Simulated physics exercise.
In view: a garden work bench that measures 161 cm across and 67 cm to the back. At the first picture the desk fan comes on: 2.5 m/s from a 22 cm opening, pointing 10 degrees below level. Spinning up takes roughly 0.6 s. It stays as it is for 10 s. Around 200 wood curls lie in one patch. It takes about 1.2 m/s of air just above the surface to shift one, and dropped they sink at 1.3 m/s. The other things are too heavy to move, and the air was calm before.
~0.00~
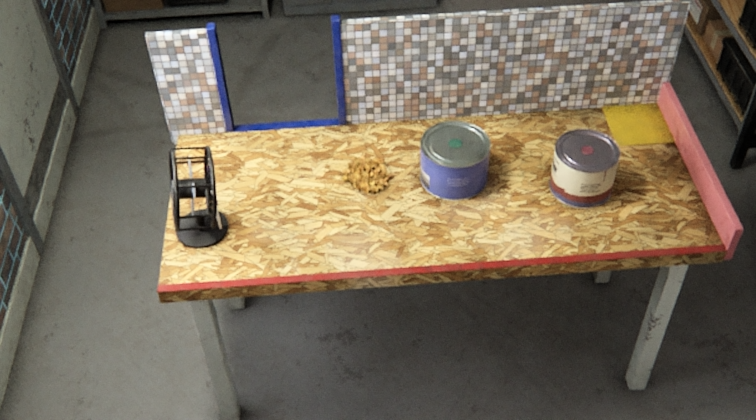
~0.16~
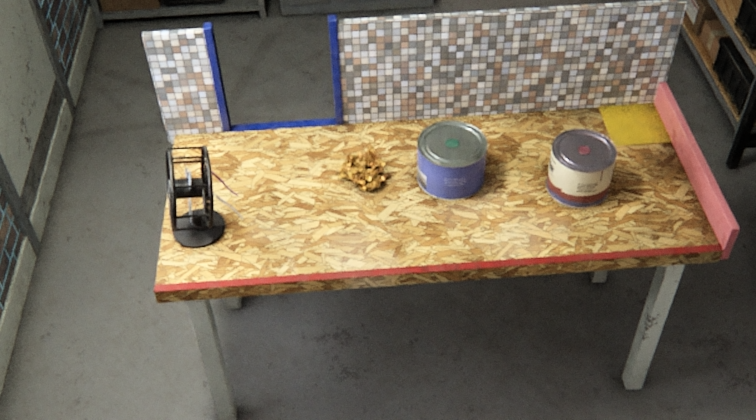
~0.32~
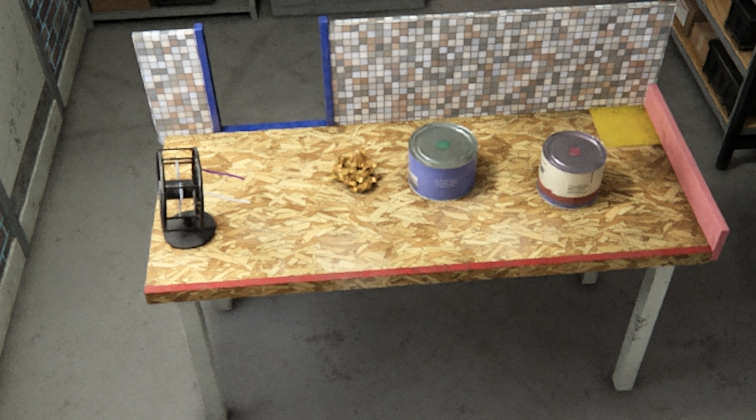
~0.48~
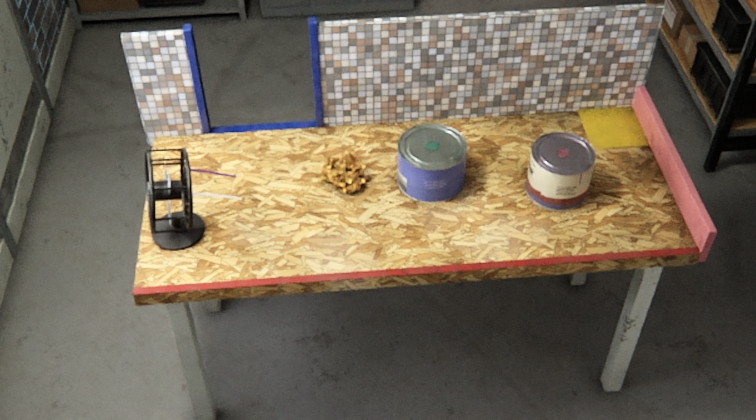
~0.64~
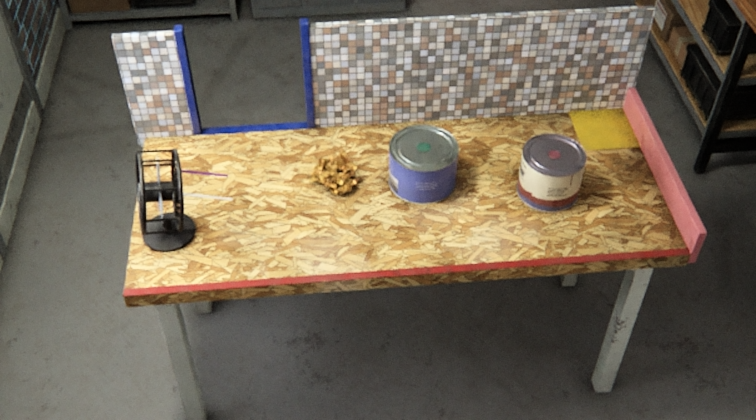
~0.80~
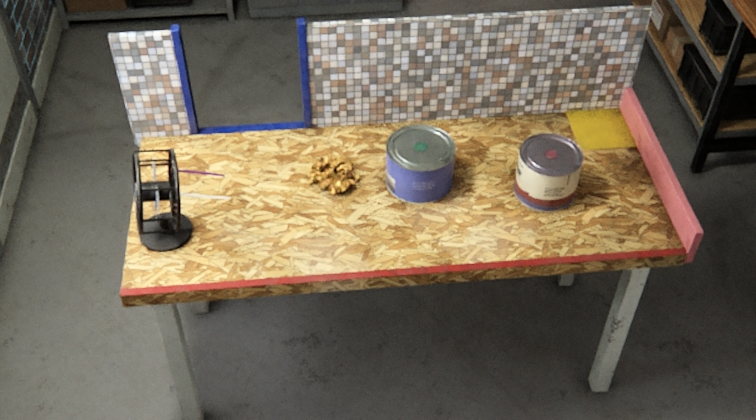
At first, a pile of wood curls lies still on a work bench between a black desk fan at left and two large tins. As the view shifts and the bench slides leftward, a thin streamer stretches rightward from the fan, and finally a few curls move slightly while most stay put.
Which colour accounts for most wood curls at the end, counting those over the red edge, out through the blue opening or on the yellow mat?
It is yellow that takes the most.
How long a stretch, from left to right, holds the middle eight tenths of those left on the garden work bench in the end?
About 80 cm.
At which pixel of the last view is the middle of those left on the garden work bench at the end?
Around (588, 111).
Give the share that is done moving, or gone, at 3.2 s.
Some 30 per cent.
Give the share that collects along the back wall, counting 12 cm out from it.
About 90 %.
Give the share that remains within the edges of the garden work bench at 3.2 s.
Near 100 %.
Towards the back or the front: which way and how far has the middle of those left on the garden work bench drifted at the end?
To the back, by about 25 cm.
After 2.0 s, 0 % are over the red edge, 0 % out through the blue opening and 23 % on the yellow mat; the middle of those still in play is near (480, 118); 5 % have settled or left.
After 3.2 s, 2 % are over the red edge, 0 % out through the blue opening and 50 % on the yellow mat; the middle of those still in play is near (567, 113); 30 % have settled or left.
After 5.5 s, 2 % are over the red edge, 0 % out through the blue opening and 62 % on the yellow mat; the middle of those still in play is near (585, 115); 47 % have settled or left.
After 10.0 s, at the end, 2 % are over the red edge, 0 % out through the blue opening and 64 % on the yellow mat; the middle of those still in play is near (588, 111).
